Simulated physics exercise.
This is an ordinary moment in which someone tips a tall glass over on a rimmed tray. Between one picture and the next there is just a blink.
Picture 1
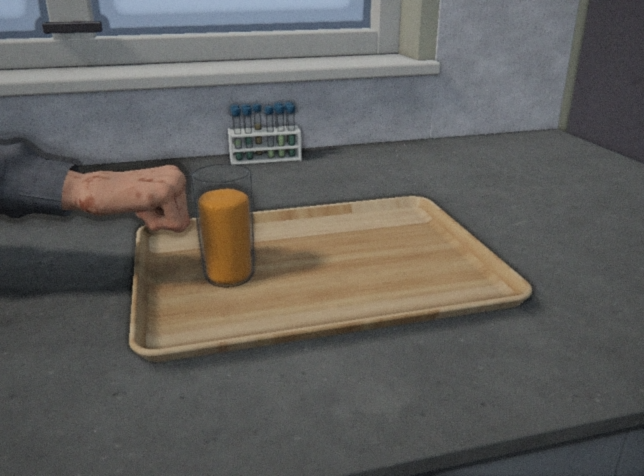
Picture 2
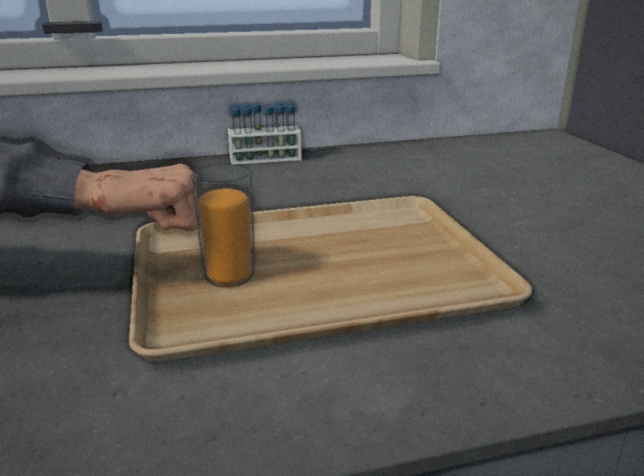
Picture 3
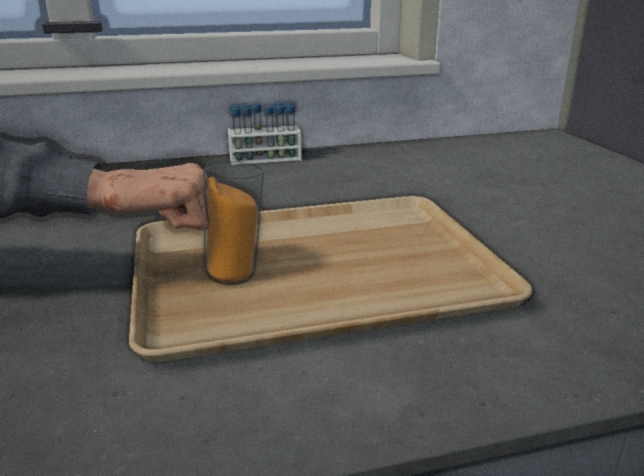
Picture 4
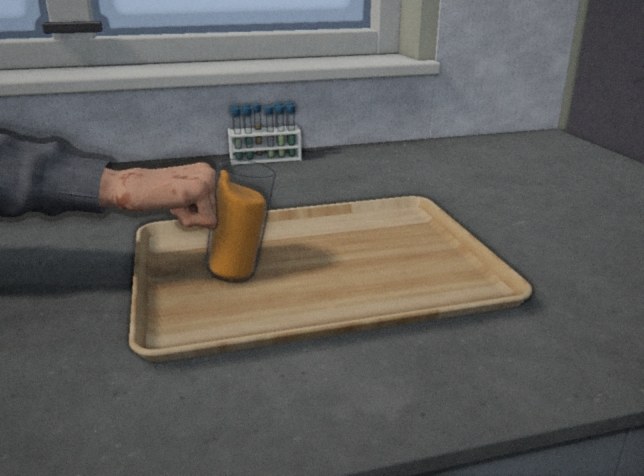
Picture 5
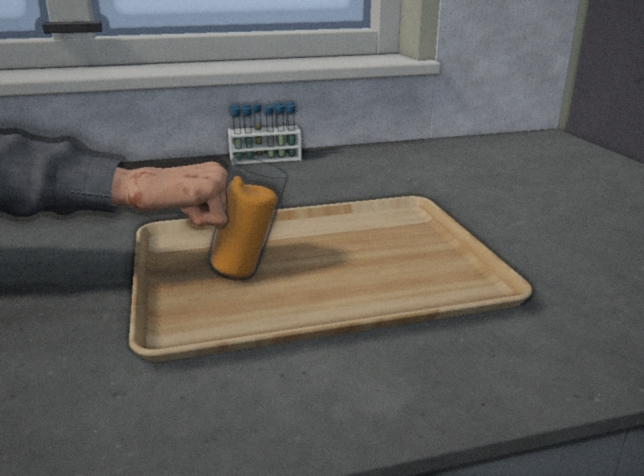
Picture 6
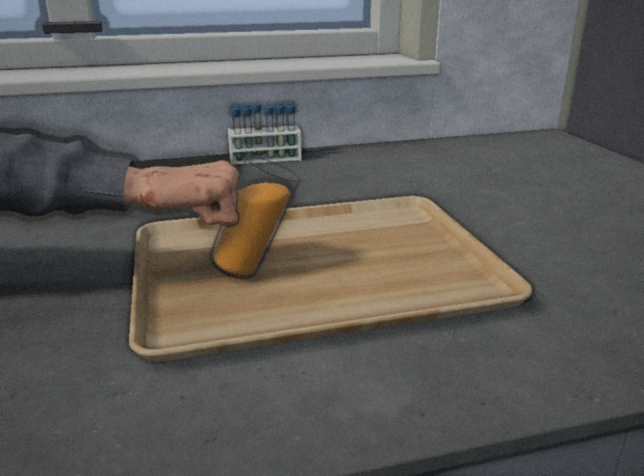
A hand pushes a tall glass of orange juice on a tray, tilting it right.
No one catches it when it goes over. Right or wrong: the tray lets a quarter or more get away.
Right.
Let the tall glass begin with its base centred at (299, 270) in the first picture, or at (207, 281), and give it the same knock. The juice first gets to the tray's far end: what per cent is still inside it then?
Try one: About 85 %; try two: About 60 %.
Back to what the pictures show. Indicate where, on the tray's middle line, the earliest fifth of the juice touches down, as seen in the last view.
Landing point, centre line: Approx. (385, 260).
A moment on, the tall glass is falling and 100 per cent is in the glass, 0 on the tray and 0 above or beyond its rim.
Next, the tall glass lies on its side and 75 per cent is in the glass, 10 on the tray and 14 above or beyond its rim.
Then the tall glass lies on its side and 46 per cent is in the glass, 37 on the tray and 17 above or beyond its rim.
Later the tall glass lies on its side and 26 per cent is in the glass, 39 on the tray and 36 above or beyond its rim.
In the end 64 per cent is held by tray and glass, 36 is off the tray.
